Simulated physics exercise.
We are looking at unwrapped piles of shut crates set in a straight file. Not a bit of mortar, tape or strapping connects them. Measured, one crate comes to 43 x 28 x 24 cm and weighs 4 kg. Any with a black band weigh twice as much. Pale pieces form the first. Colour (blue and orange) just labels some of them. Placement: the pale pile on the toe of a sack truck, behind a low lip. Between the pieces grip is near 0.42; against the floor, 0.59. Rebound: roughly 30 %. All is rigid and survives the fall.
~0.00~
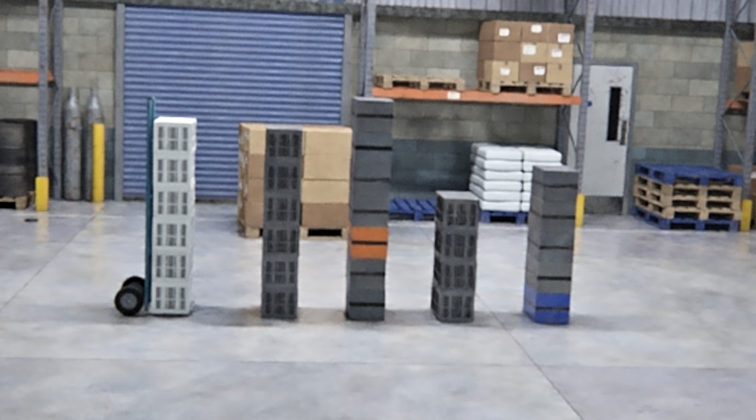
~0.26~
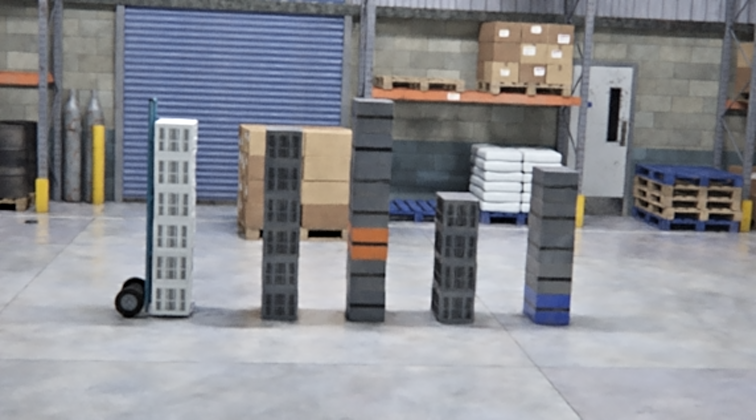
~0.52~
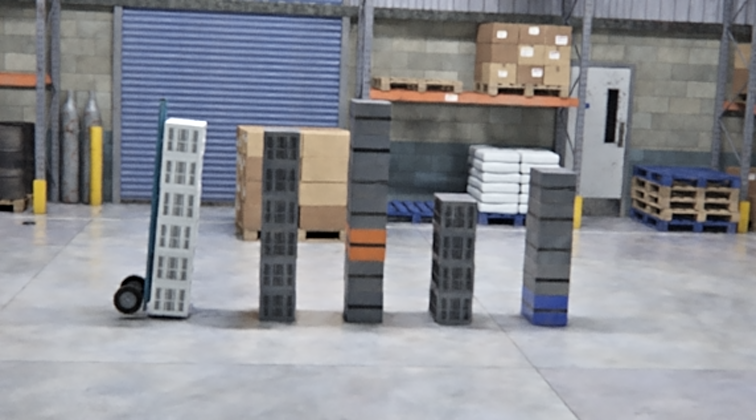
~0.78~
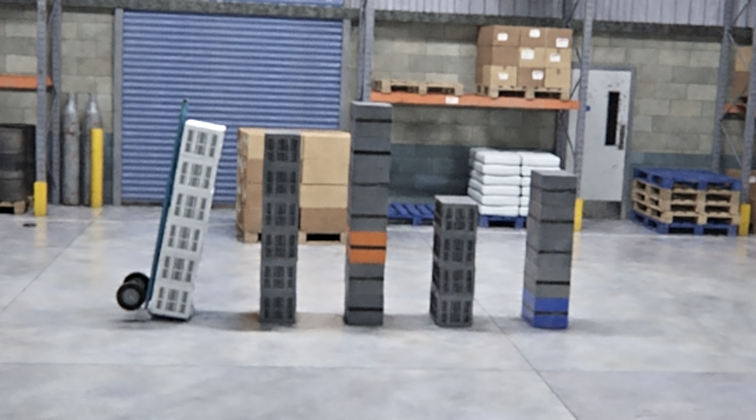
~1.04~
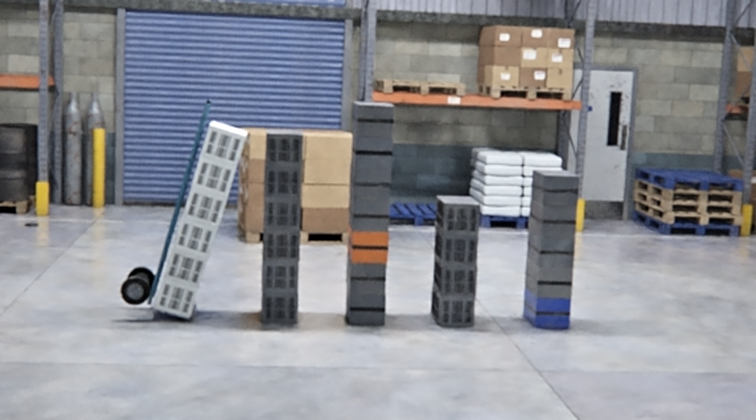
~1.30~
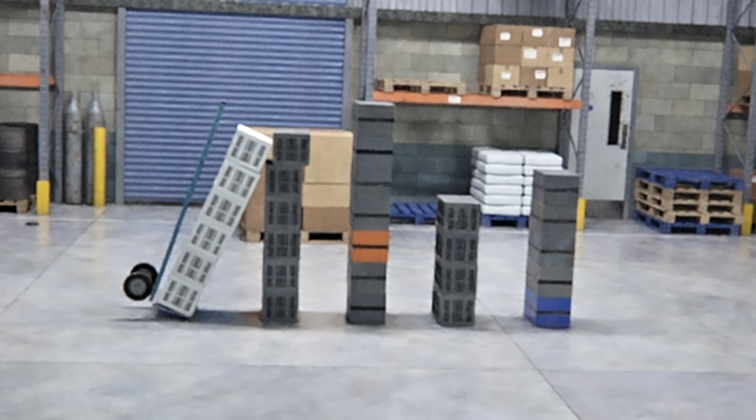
In a warehouse, a hand truck tilts right and its white crate stack leans onto the next.
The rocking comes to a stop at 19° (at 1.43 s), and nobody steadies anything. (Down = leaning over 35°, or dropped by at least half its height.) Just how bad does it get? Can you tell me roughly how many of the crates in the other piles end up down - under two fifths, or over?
Over two fifths.
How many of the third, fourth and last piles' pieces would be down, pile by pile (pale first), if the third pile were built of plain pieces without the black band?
Pieces down: Third pile 7, fourth pile 3, last pile 5.
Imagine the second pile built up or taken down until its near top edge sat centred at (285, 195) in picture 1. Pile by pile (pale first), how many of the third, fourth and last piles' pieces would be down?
Third 0, fourth 0, last 0.
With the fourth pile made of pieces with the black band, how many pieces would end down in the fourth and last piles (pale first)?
Down by pile: Fourth 3, last 5.
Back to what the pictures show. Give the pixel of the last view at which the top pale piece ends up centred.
The top piece finishes near (198, 262).
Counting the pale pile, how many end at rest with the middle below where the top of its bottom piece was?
Count: 2.
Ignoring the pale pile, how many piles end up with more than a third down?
That would be 4 of them.
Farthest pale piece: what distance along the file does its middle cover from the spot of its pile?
Distance: Near 110 cm.
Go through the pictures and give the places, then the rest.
In the first picture (each place is the centre of the face we see best), truck frame (149, 143) 0° forward; orange crate (370, 243); blue crate (553, 309); the others all in place.
Truck frame (150, 144) 0° forward; orange crate (370, 244), in the second picture.
Truck frame (159, 143) 4° forward, top of the pale pile leaning 4°; blue crate (551, 311); the others all in place, in the third picture.
Truck frame (176, 144) 9° forward, top of the pale pile leaning 9°; orange crate (369, 248); the others all in place, in the fourth picture.
Truck frame (196, 144) 15° forward, top of the pale pile leaning 15°; orange crate (370, 248); the others all in place, in the fifth picture.
Truck frame (208, 143) 18° forward, top of the pale pile leaning 23°; orange crate (371, 247); blue crate (554, 313); one has shifted, in the sixth picture.
By 2.22 s, 6 of the pale pile down; none of the 22 other crates down, 12 disturbed; orange crate tilted 3°.
By 3.42 s, 6 of the pale pile down; 10 of the 22 other crates down; orange crate tilted 39°, 9 cm lower.
By 4.28 s, 5 of the pale pile down; 17 of the 22 other crates down; orange crate on its side.
When it is over (6.3 s), 5 of the pale pile down; 17 of the 22 other crates down; orange crate on its side; blue crate moved 22 mm. That is 77 per cent. In pixels of the last frame, middles, orange crate near (418, 301), blue crate near (550, 307).
